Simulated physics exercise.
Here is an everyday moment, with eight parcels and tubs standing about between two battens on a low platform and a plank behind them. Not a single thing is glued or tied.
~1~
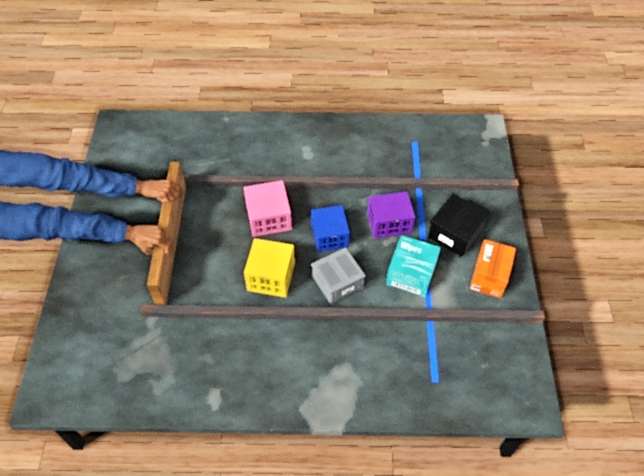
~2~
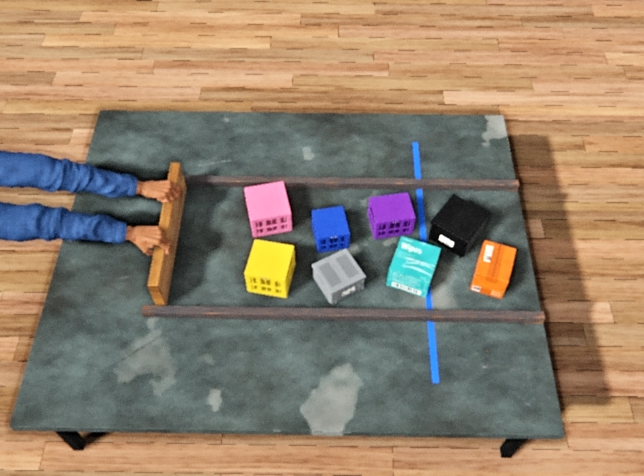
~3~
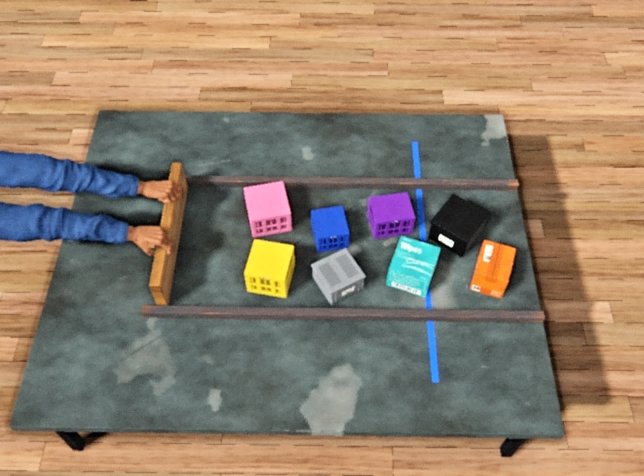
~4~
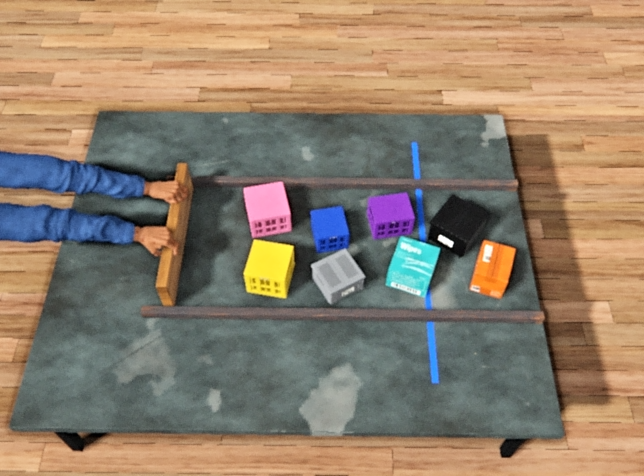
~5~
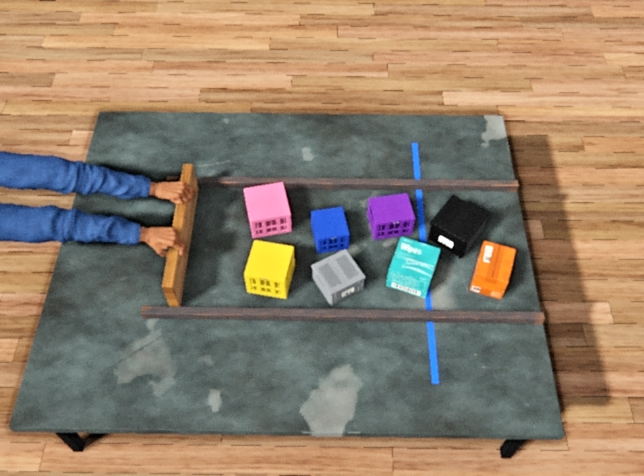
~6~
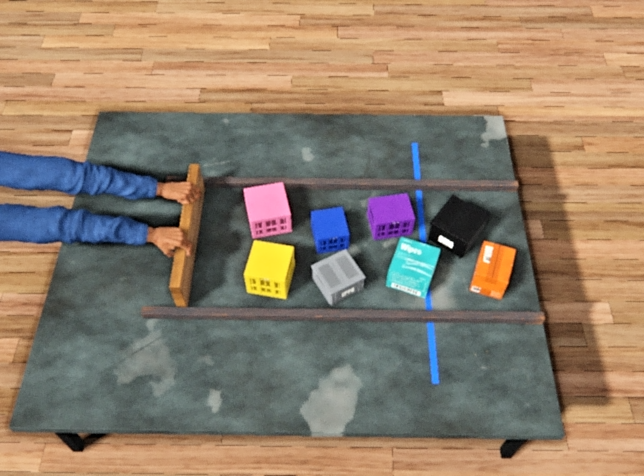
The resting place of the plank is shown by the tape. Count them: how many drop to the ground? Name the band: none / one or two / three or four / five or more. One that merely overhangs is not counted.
Band: One or two.
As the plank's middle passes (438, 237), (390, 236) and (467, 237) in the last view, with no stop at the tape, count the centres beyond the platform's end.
The numbers are 3, 0 and 3.
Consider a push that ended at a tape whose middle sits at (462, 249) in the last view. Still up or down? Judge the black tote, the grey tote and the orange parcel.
The black tote ends up down. The grey tote stays put. The orange parcel ends up down.
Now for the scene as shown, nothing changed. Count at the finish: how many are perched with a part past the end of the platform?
The count would be 2.
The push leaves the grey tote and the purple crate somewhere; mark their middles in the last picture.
Roughly (489, 289); the other one roughly (476, 200).
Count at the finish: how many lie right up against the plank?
The number is 2.
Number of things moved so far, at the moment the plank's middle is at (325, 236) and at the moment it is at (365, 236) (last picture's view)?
Note: First position 6; second position 8.
Early on, none off yet; orange parcel at rest near (493, 270); black tote at rest near (457, 227); turquoise box at rest near (413, 267).
A while later, none off yet; orange parcel at rest near (493, 270); black tote at rest near (458, 228); turquoise box travelled a little near (423, 268).
Further along, none off yet; orange parcel travelled about its own width near (519, 270); black tote travelled a little near (477, 229); turquoise box travelled well along near (482, 270).
Finally, the number that fall off is one or two; lost, orange parcel.
